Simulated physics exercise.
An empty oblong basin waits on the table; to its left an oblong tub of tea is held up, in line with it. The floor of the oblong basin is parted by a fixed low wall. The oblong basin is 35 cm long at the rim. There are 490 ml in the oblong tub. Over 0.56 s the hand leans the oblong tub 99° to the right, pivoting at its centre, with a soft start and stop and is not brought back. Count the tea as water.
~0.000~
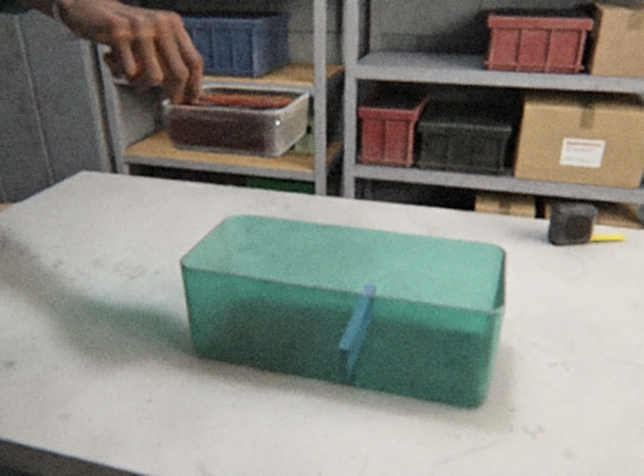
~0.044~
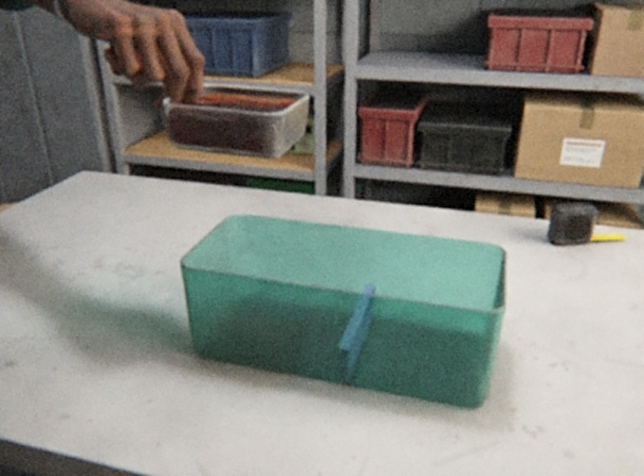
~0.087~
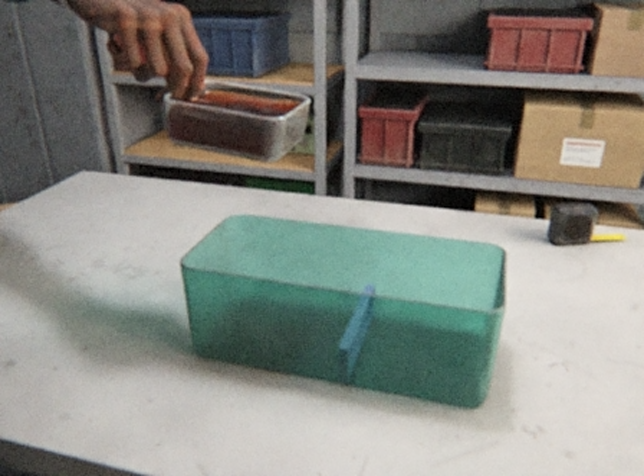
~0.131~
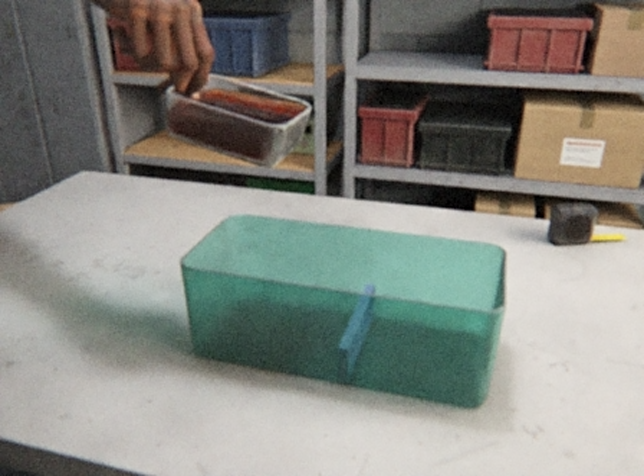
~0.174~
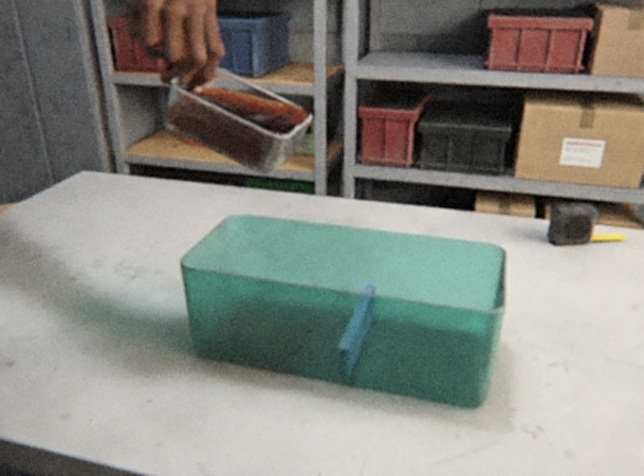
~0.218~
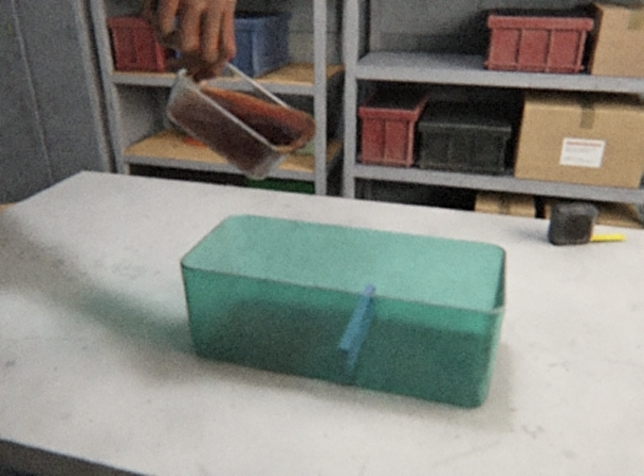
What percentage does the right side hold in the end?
The far part has some 32 per cent.
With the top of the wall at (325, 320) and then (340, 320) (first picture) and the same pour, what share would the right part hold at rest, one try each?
First 75, then 65 per cent.
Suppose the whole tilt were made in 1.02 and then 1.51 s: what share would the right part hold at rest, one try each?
First 50, then 50 per cent.
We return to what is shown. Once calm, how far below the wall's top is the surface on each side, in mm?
Some 36 mm on the left and 40 mm on the right.
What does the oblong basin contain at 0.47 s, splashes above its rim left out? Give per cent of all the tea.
About 46 per cent.
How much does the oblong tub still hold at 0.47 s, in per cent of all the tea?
About 7 per cent.
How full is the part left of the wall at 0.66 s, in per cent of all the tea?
Near 64 in a hundred.
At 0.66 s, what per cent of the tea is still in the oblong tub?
Some 1 per cent.
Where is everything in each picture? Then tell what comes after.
It leans 0°; its right rim is at (296, 104); the tea meets the walls at (188, 101) and (296, 108); the oblong basin's rim runs from (206, 238) to (505, 278); the wall's top is at (358, 314), in the first picture.
It leans 2°; its right rim is at (297, 105); the tea meets the walls at (188, 101) and (297, 109), in the second picture.
It leans 6°; its right rim is at (298, 110); the tea meets the walls at (188, 98) and (297, 111), in the third picture.
It leans 13°; its right rim is at (299, 118); the tea meets the walls at (189, 96) and (299, 114), in the fourth picture.
It leans 22°; its right rim is at (299, 128); the tea meets the walls at (190, 95) and (302, 122); 2 per cent is over the edge, in the fifth picture.
It leans 33°; its right rim is at (297, 140); the tea meets the walls at (190, 93) and (286, 121); 9 per cent is over the edge, in the sixth picture.
After 0.47 s the tilt is 93° and 7 per cent is still to pour, 32 is left of the wall and 14 right of it.
After 0.66 s the tilt is 99° and 1 per cent is still to pour, 64 is left of the wall and 32 right of it.
After 0.85 s the tilt is 99° and 0 per cent is still to pour, 64 is left of the wall and 31 right of it.
After 1.06 s the tilt is 99° and 0 per cent is still to pour, 65 is left of the wall and 32 right of it.
In the end 65 per cent lies left of the wall, 32 right of it and 3 outside.
